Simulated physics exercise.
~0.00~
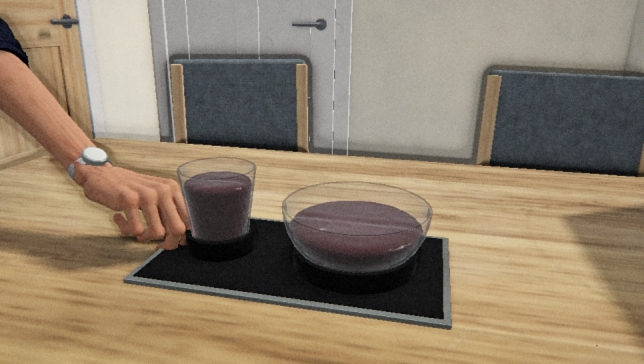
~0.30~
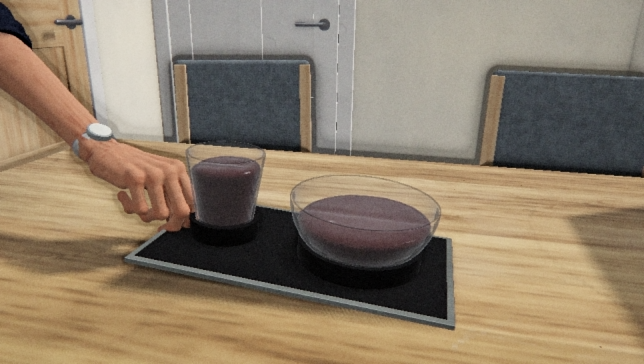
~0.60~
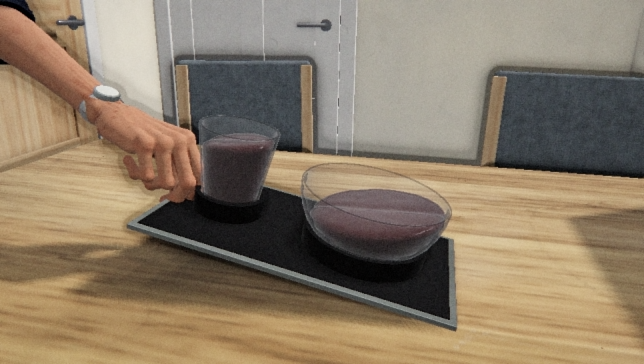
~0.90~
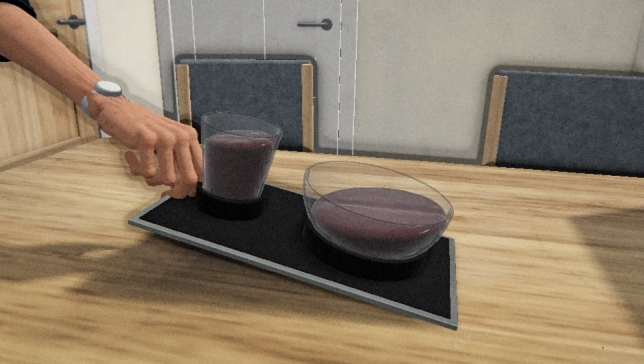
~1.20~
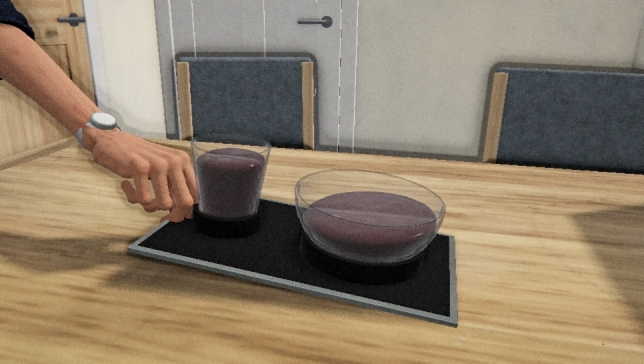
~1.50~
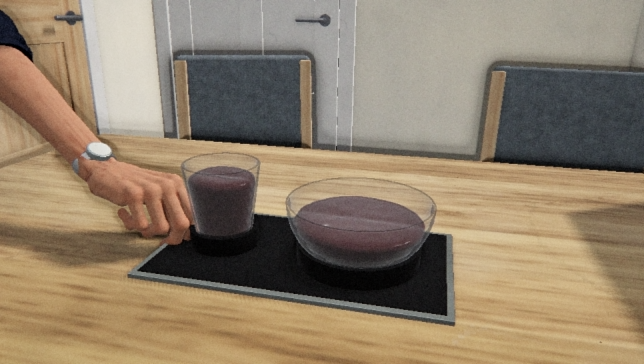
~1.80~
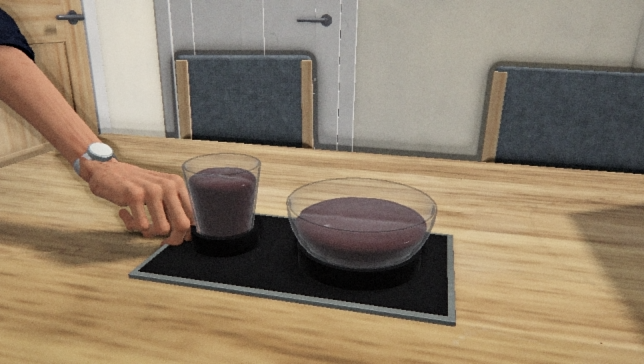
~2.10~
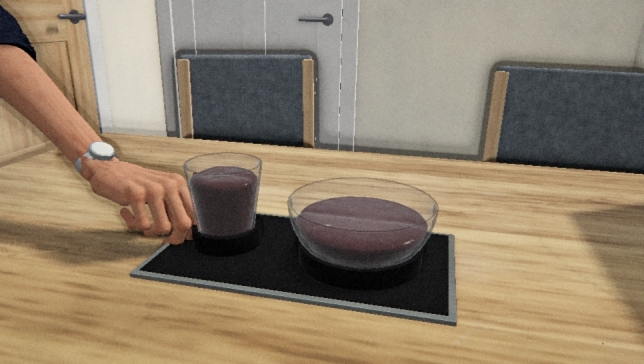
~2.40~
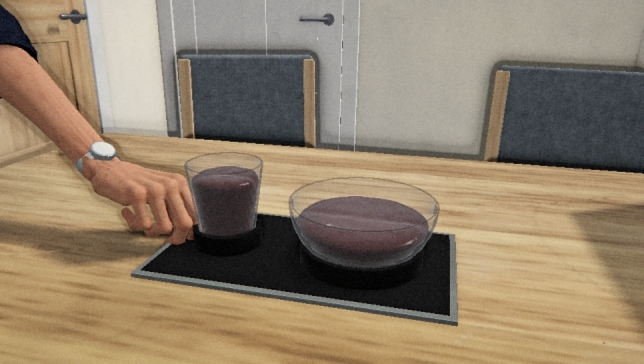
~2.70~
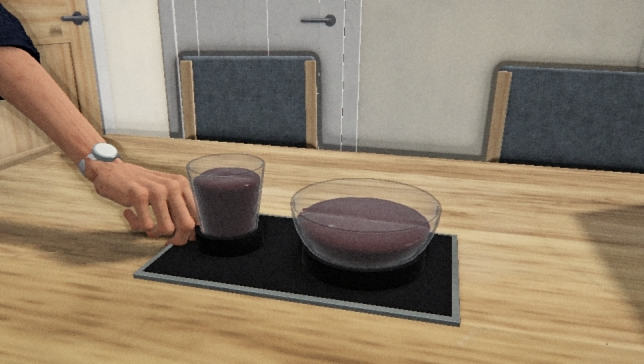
A hand tilted a black tray on a wooden table by raising its left edge, then lowered it flat again. The glass and round bowl of dark purple liquid leaned with it but stayed in place, and nothing spilled.
